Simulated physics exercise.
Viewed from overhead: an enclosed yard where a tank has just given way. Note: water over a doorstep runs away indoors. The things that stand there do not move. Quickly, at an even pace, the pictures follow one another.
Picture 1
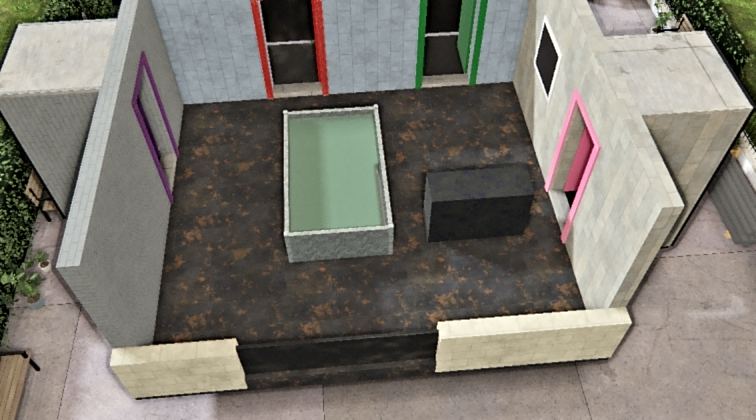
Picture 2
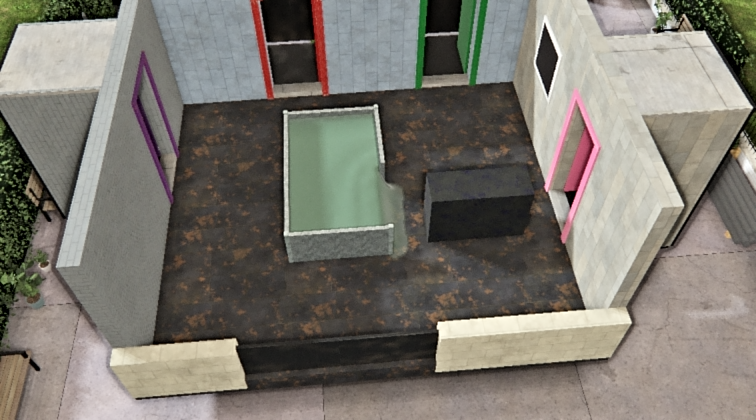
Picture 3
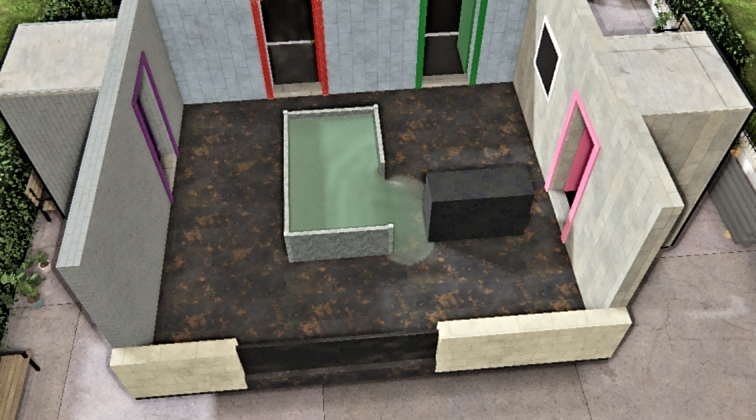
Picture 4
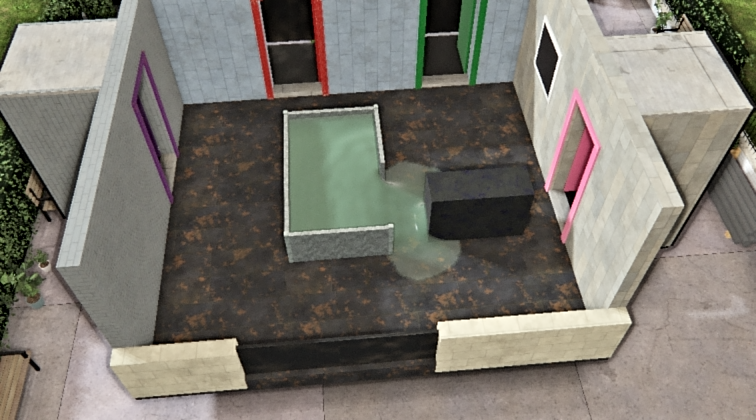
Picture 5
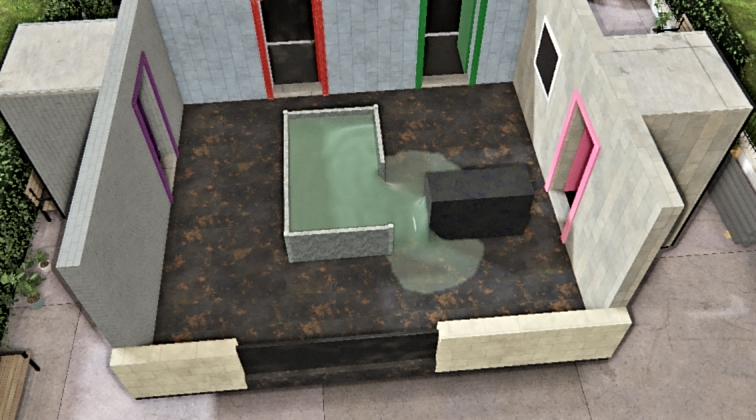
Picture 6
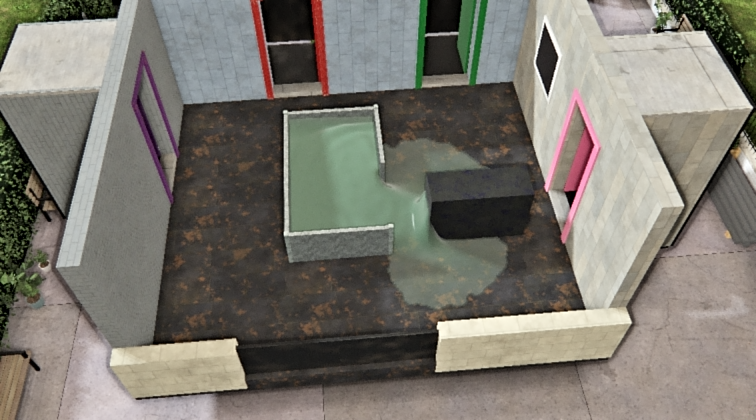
A tank in a walled yard gives way and green water spreads around a dark block.
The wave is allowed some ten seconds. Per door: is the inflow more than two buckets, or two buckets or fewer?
In order: Red door: Little enough water; green door: Too much water; pink door: Too much water; purple door: Little enough water.
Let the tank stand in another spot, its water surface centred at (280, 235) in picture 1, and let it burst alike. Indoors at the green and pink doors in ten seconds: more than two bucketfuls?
I'd say the green one runs past the limit and the pink one runs past the limit.
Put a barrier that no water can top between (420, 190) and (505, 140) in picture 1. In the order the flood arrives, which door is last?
That is the purple one.
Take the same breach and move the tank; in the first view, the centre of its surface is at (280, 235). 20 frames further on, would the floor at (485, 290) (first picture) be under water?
Looks like it's drenched by then.
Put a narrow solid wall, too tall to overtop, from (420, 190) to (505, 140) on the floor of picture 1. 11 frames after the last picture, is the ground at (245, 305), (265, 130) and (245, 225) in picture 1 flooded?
Taking the points in turn, they are high and dry, high and dry and high and dry.
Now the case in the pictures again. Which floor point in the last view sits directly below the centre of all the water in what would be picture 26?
About (421, 203).
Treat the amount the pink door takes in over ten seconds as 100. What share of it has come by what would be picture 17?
Around 25 in a hundred.
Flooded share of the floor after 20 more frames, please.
Close to 60 in a hundred, I think.
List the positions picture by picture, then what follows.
The first frame shows the tank at (335, 169) is whole and still.
In the second frame, water pours out at (384, 213) and has run to (388, 187).
In the third frame, water pours out at (384, 213) and has run to (421, 187).
In the fourth frame, water pours out at (384, 214) and has run to a hidden place.
In the fifth frame, the front is at a hidden place, out from the gap at (384, 214).
In the sixth frame, the front is at a hidden place, out from the gap at (384, 214).
A moment on, water covers 30 % of the floor; the red door not reached, the green door not reached, the pink door under two buckets in, the purple door not reached.
Next, water covers 45 % of the floor; the red door not reached, the green door wet at the sill, nothing in, the pink door over two buckets in, the purple door not reached.
Then, water covers 60 % of the floor; the red door not reached, the green door under two buckets in, the pink door over two buckets in, the purple door not reached.
Later, water covers 85 % of the floor; the red door wet at the sill, nothing in, the green door over two buckets in, the pink door far over two buckets in, the purple door not reached.
In the end, water covers 95 % of the floor; the red door wet at the sill, nothing in, the green door over two buckets in, the pink door far over two buckets in, the purple door wet at the sill, nothing in.
